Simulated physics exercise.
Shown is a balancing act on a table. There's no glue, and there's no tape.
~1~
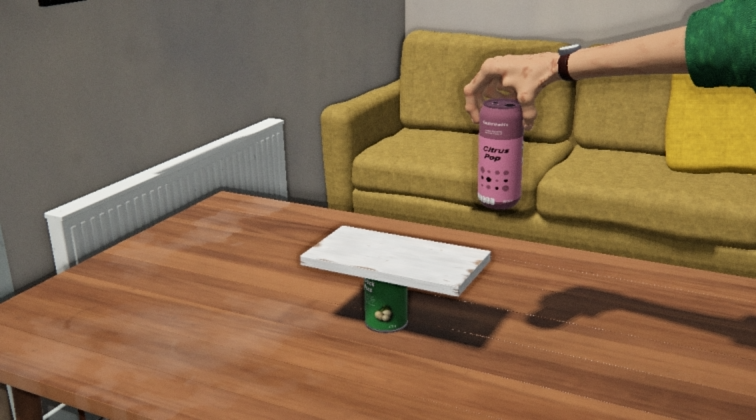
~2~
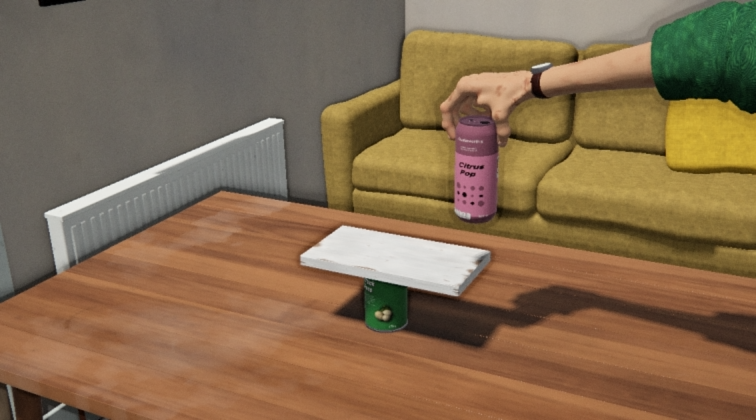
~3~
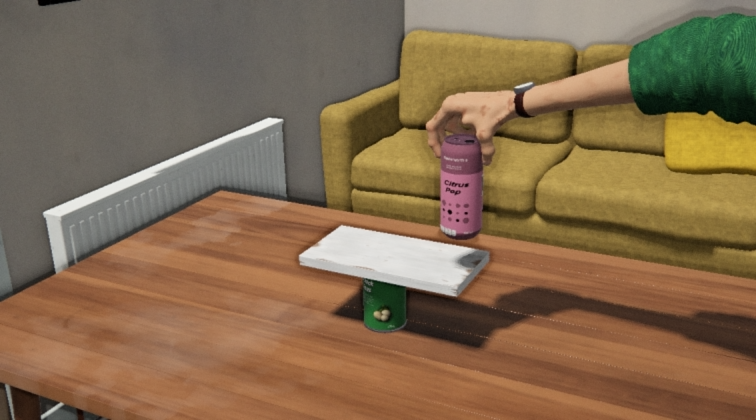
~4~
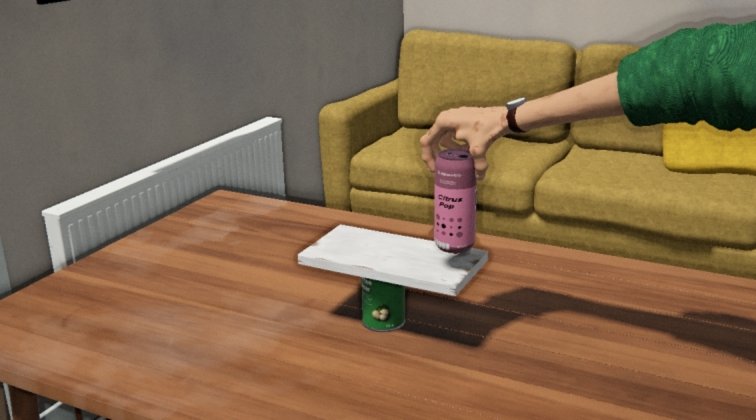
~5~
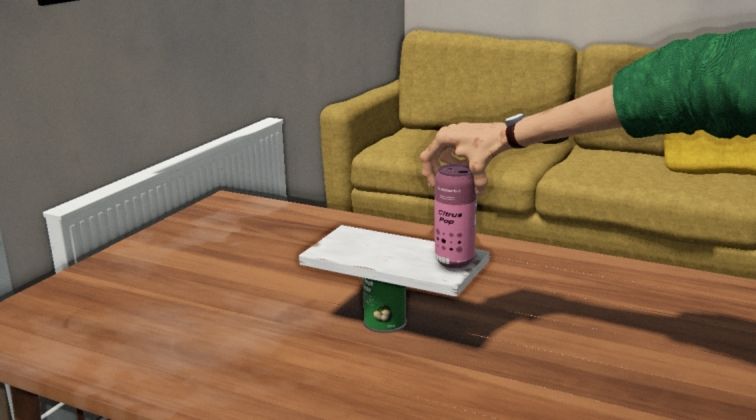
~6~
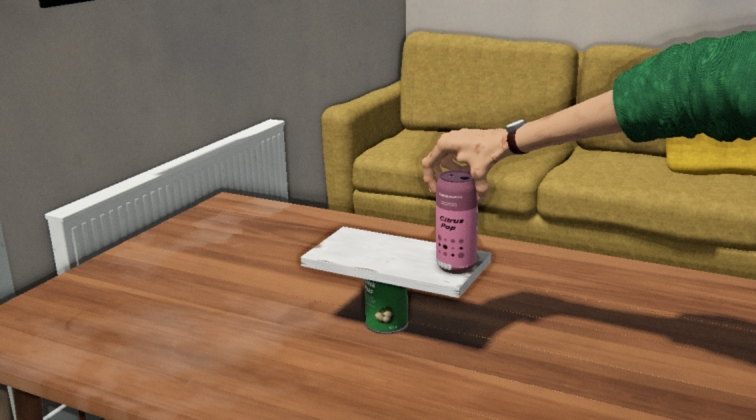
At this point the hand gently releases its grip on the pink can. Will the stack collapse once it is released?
Yes, it collapses.
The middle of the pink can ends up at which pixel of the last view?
The object finishes somewhere near (515, 342).
Then, 0.30 s after the last picture, pink can now fallen; white board tipped 54° from how it was.
Then, 0.40 s after the last picture, white board tipped 66° from how it was.
At rest, fallen, pink can; tipped over in the stack, white board; green tin in place. Seen from the same camera at the end, pink can near (515, 341). The stack comes apart.
